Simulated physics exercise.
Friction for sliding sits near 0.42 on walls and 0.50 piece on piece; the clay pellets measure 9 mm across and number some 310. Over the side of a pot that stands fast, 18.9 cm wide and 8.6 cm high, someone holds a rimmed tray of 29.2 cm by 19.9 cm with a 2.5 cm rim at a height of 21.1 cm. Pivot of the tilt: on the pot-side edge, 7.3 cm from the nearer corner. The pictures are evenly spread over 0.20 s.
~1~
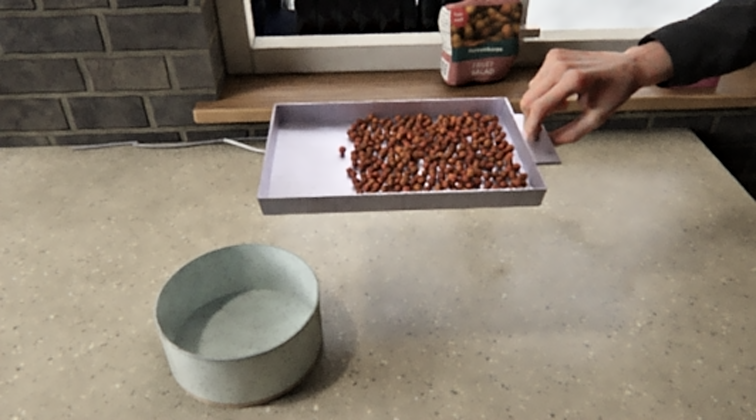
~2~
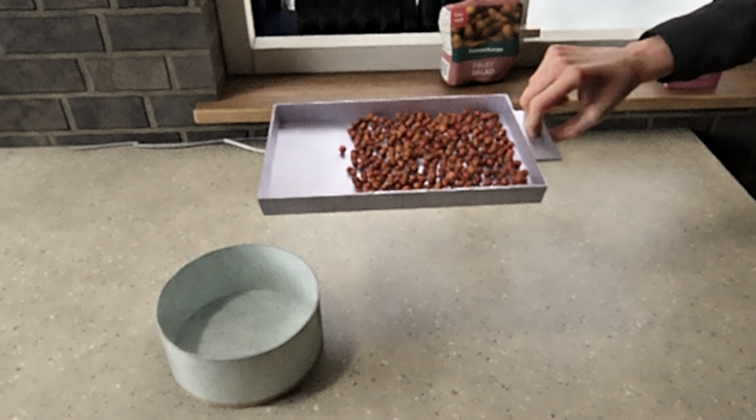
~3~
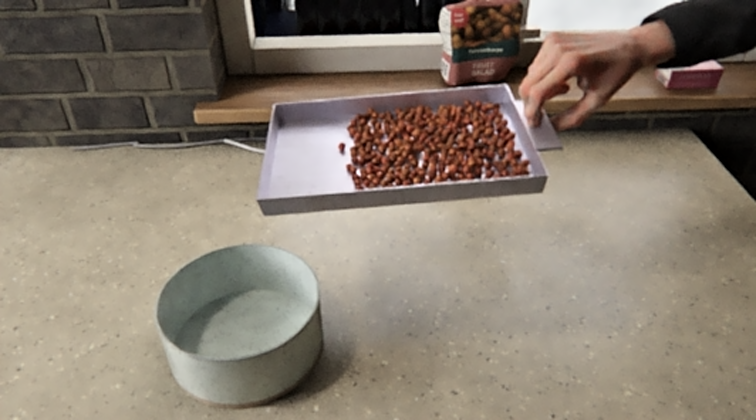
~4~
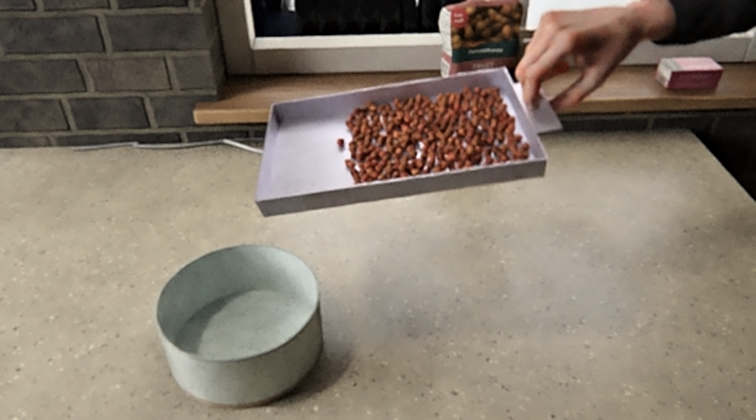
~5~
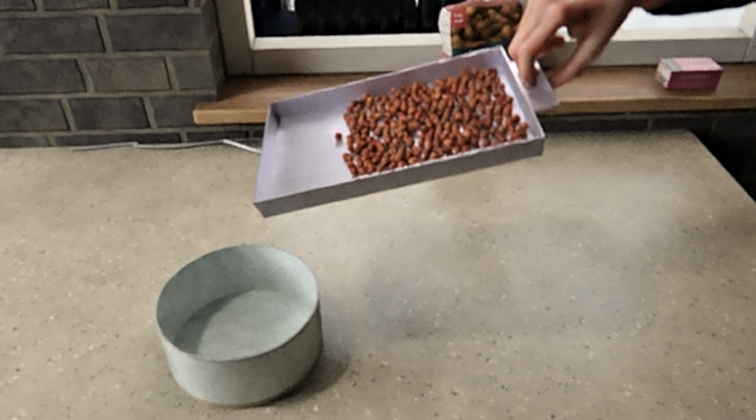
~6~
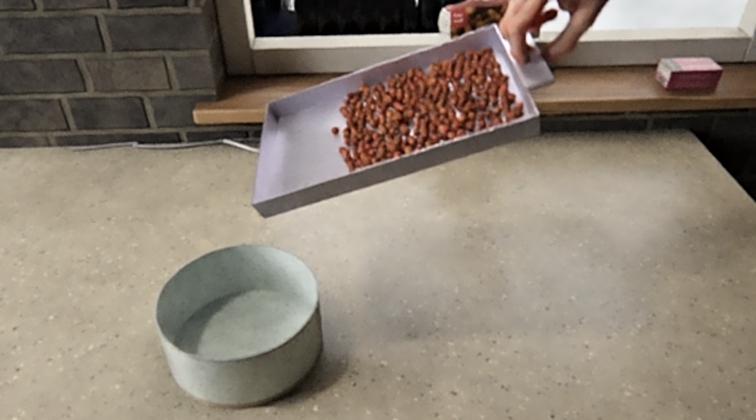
At first, a hand holds a shallow lilac tray of reddish-brown pellets almost level above a counter, up and to the right of an empty pale green pot. The hand then raises the right end steadily, tilting the tray down toward the left, while the pellets stay bunched toward the raised end.
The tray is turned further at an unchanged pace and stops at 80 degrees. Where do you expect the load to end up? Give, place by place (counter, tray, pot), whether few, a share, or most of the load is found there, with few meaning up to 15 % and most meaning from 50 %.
For the counter I expect a share; for the tray I expect a share; for the pot I expect a share.
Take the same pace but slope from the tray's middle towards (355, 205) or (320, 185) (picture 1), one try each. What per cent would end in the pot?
I'd put it at roughly 60 per cent for the first tilt and roughly 80 per cent for the second.
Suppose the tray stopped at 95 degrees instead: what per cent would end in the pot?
Estimate: Roughly 60 percent.
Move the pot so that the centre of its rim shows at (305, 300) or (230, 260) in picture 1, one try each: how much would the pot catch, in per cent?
Spot one: Some 5 per cent; spot two: Some 45 per cent.
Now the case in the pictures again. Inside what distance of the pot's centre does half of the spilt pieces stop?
Distance: Roughly 26 cm.
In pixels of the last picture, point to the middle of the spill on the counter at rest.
Middle of the spill at rest: Roughly (99, 291).
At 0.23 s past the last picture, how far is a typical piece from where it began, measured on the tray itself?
Displacement on the tray: About 4 cm.
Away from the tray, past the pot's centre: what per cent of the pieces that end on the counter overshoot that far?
Share: Around 100 %.
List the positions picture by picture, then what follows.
The first frame shows tray tilt 0 degrees, front corners at (261, 196) and (543, 187); middle of the pieces at (433, 154); pot at (238, 295).
The second frame shows tray tilt 1 degrees, front corners at (261, 196) and (544, 183); middle of the pieces at (433, 152).
The third frame shows tray tilt 4 degrees, front corners at (260, 197) and (544, 173), lowest corner left front; middle of the pieces at (433, 146).
The fourth frame shows tray tilt 8 degrees, front corners at (258, 198) and (544, 156), lowest corner left front; middle of the pieces at (432, 135).
The fifth frame shows tray tilt 14 degrees, front corners at (256, 200) and (540, 135), lowest corner left front; middle of the pieces at (429, 122).
The sixth frame shows tray tilt 19 degrees, front corners at (254, 201) and (534, 113), lowest corner left front; middle of the pieces at (424, 109); pot at (238, 296).
Then, 0.23 s after the last picture, tilt 51 degrees; the tray holds 100 %, the pot 0 %.
Then, 0.38 s after the last picture, tilt 71 degrees; the tray holds 100 %, the pot 0 %.
Then, 0.65 s after the last picture, tilt 80 degrees; the tray holds 35 %, the pot 35 %.
In the end, counter 25 %, tray 30 %, pot 45 %.
